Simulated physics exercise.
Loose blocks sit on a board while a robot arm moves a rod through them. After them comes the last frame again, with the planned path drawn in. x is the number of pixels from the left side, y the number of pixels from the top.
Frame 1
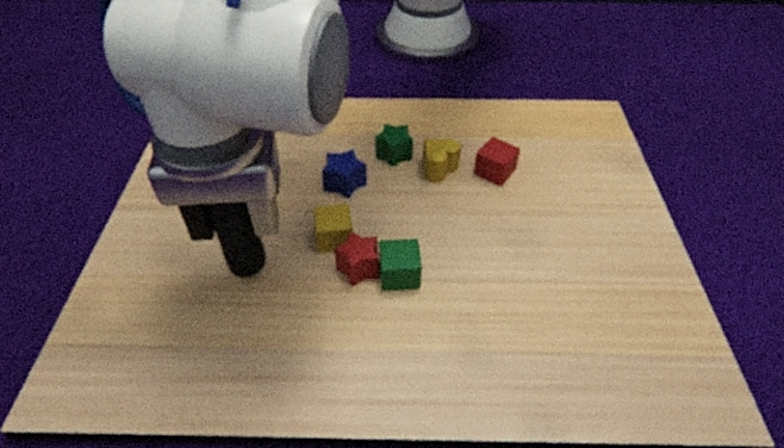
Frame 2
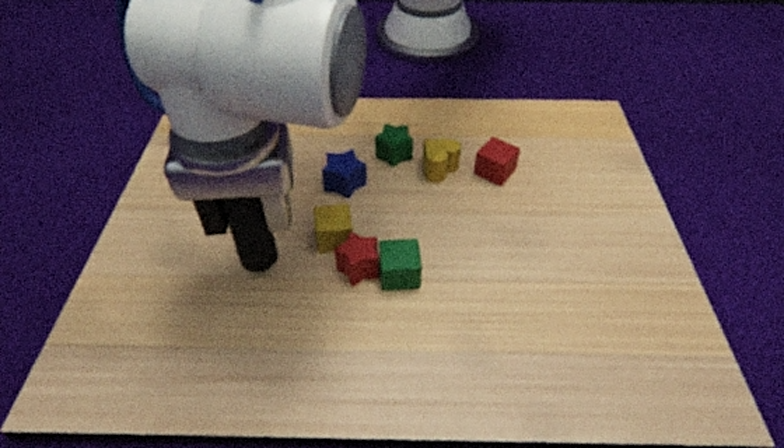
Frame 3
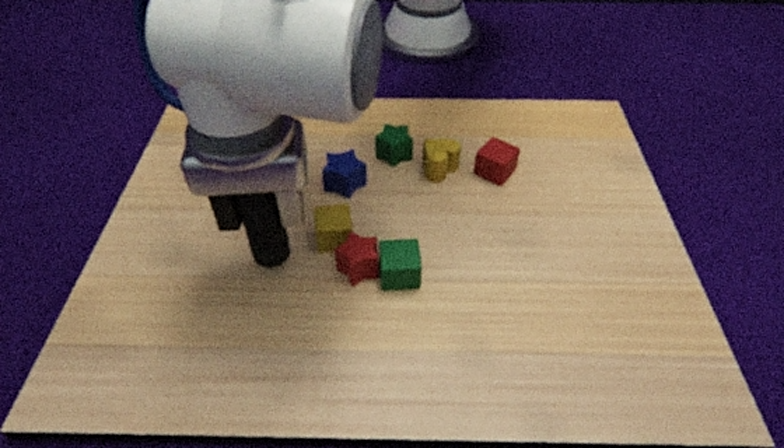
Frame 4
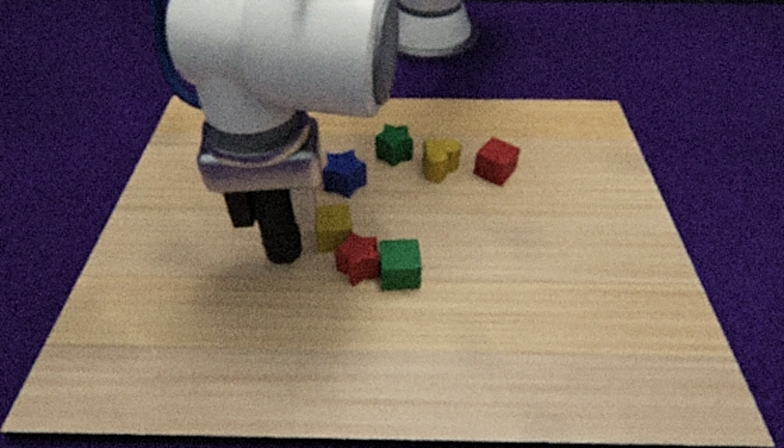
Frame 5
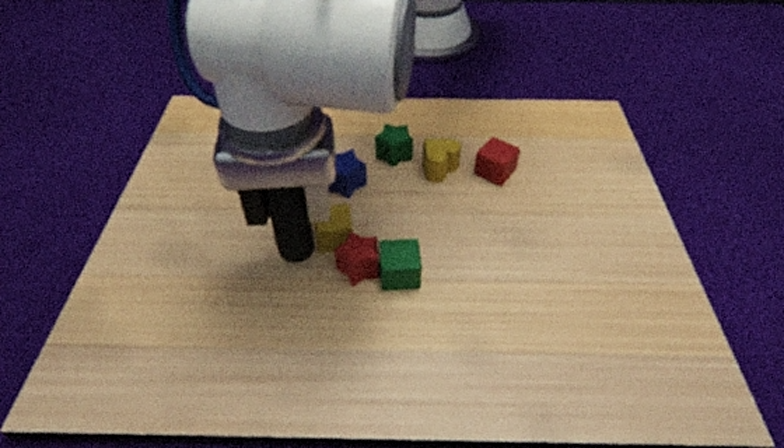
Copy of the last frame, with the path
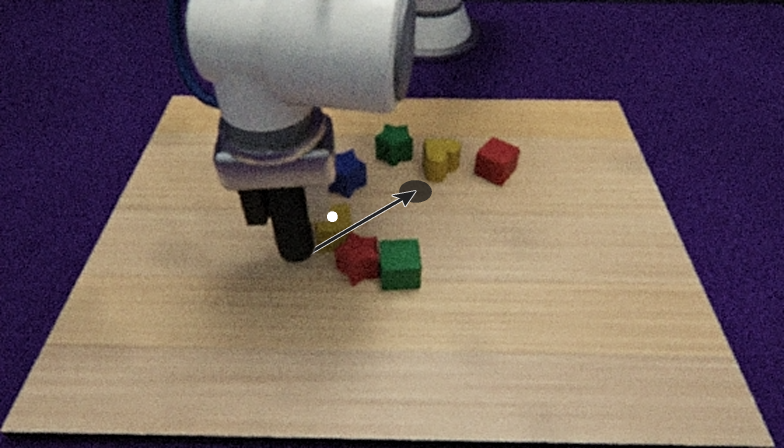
Robot arm sliding a black rod slowly rightward across a wooden board toward a yellow block, while the colored blocks stay still.
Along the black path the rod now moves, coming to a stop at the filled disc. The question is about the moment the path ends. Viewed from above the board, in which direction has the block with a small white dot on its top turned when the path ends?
It turns counter-clockwise.
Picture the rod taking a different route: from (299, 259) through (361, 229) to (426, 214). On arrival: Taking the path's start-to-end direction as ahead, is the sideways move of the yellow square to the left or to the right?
Heads left.
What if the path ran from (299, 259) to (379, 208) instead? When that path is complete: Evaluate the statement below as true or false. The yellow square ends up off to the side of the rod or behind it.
The statement is incorrect.
The drawn path runs in a line from (299, 259) to (416, 191); the dot is on the yellow square.
What follows on the original path. One third of the way, rod at (340, 225); yellow square at (363, 194), turned 30° anticlockwise.
Two thirds of the way, rod at (380, 202); yellow square at (393, 169), turned 65° anticlockwise.
At the end, rod at (416, 181); yellow square at (411, 148), turned 95° anticlockwise; red star not moved; green star at (394, 129); yellow heart at (444, 145).
